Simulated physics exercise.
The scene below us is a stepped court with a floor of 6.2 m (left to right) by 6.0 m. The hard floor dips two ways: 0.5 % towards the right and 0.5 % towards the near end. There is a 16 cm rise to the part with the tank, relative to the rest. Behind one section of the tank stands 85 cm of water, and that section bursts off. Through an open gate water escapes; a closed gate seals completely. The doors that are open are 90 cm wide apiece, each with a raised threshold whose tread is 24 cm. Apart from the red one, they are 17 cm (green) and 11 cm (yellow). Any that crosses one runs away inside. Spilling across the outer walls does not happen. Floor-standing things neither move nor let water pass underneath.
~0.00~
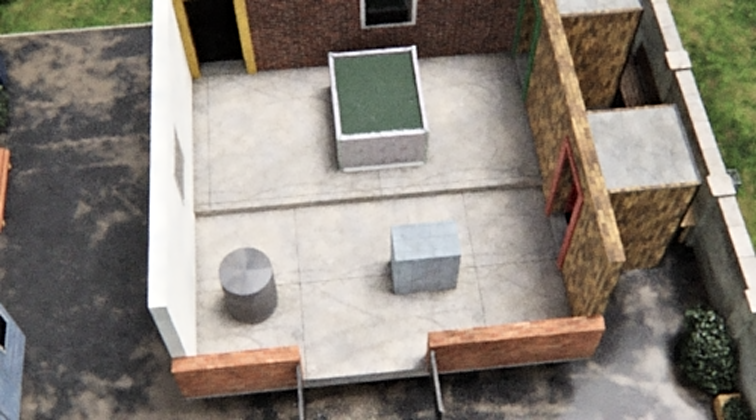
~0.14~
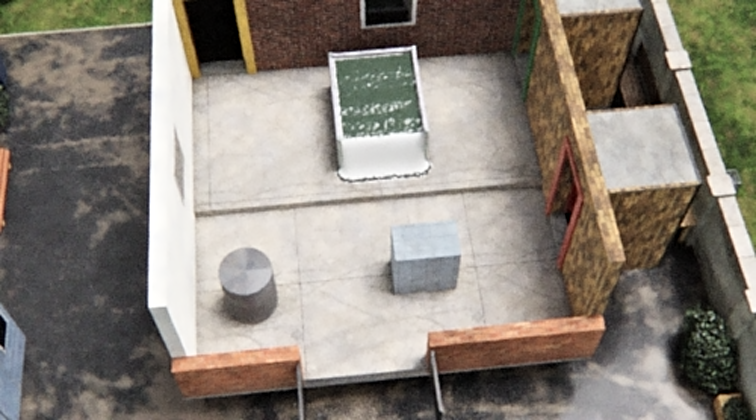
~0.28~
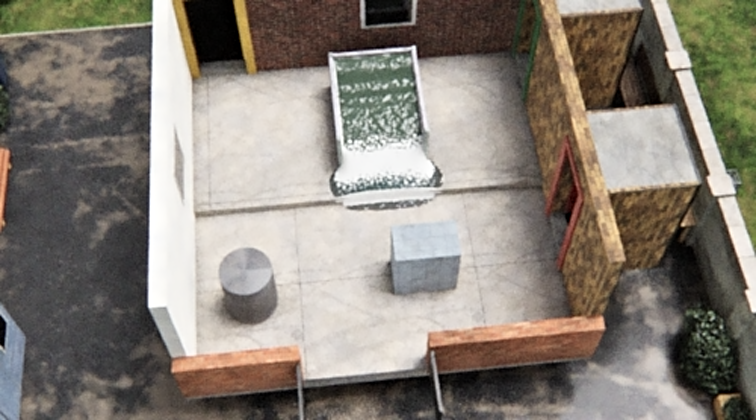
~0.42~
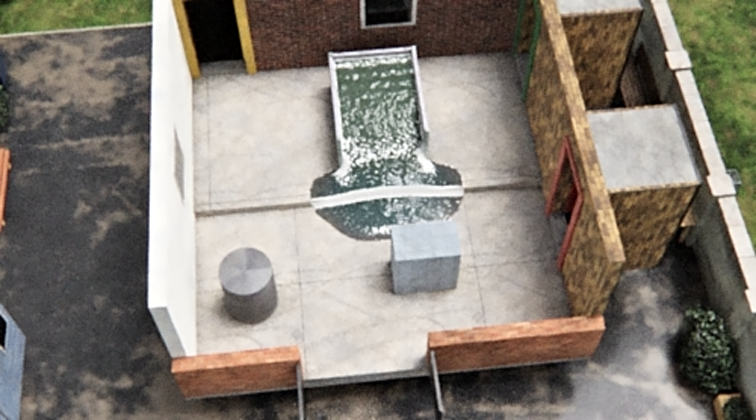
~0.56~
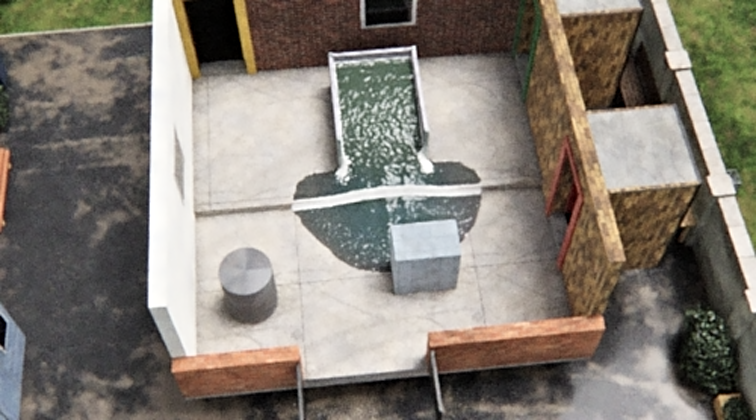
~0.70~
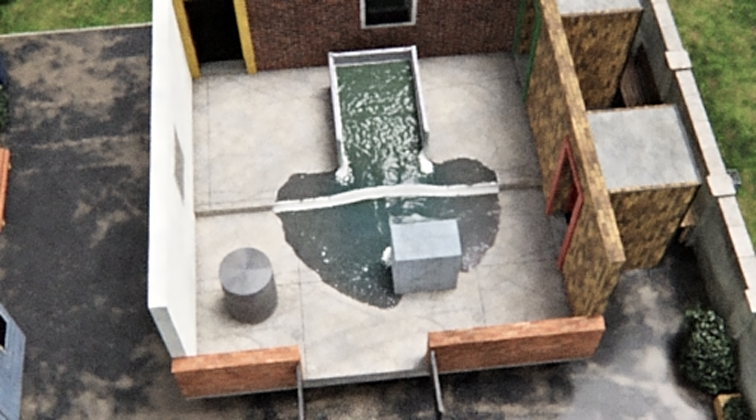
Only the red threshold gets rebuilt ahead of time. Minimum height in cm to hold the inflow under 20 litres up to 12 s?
Roughly 22 cm.
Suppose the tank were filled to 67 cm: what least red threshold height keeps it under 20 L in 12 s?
Roughly 16 centimetres would do it.
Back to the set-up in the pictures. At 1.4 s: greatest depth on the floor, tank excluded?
Max depth: Around 50 cm.
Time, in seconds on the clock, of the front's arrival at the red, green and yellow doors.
Red 1.2 s, green not in the 12 s, yellow not in the 12 s.
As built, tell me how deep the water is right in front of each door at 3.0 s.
In cm: Red 20, green 0, yellow 0.
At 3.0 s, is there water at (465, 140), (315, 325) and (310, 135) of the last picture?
Those three come out bone-dry, soaked and bone-dry, in that order.
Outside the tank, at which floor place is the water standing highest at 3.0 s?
Look close to (198, 376).
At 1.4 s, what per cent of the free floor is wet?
Approximately 35 % of it.
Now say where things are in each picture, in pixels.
In the first frame, still water, 85 cm deep, in the tank at (377, 95); the red door at (563, 209) is dry.
In the second frame, the front is at (350, 180), 0.3 m from the gap at (383, 153); 0.4 m2 of floor is wet, 85 cm left at the back.
In the third frame, the front is at (359, 207), 0.8 m from the gap at (383, 155); 1.2 m2 of floor is wet, 83 cm left at the back.
In the fourth frame, the front is at (363, 236), 1.4 m from the gap at (383, 157); 2.8 m2 of floor is wet, 74 cm left at the back.
In the fifth frame, water pours out at (383, 157) and has run 2.0 m, to (370, 266); about 8 cm deep outside, 73 cm at the back.
In the sixth frame, water pours out at (383, 157) and has run 2.7 m, to (381, 304); about 6 cm deep outside, 69 cm at the back; 1.1 m in a straight line remain to the red door at (563, 209).
After 1.4 s water covers 35 % of the floor, deepest (50 cm) near (406, 247); 1 cm at the red door, 0 litres in over its 17 cm threshold.
After 3.0 s water covers 50 % of the floor, deepest (34 cm) near (198, 376); 20 cm at the red door, 45 litres in over its 17 cm threshold.
After 12.0 s water covers 55 % of the floor, deepest (11 cm) near (486, 347); 10 cm at the red door, 51 litres in over its 17 cm threshold.
At the red door as built, the water arrived by 1.3 s and peaked near 26 cm at 2.4 s.
Run again over the same 12 s with other heights there, 30 litres in over 20 cm, 4 litres over 27.5 cm. The limit of 20 litres is kept from about 22 cm up.
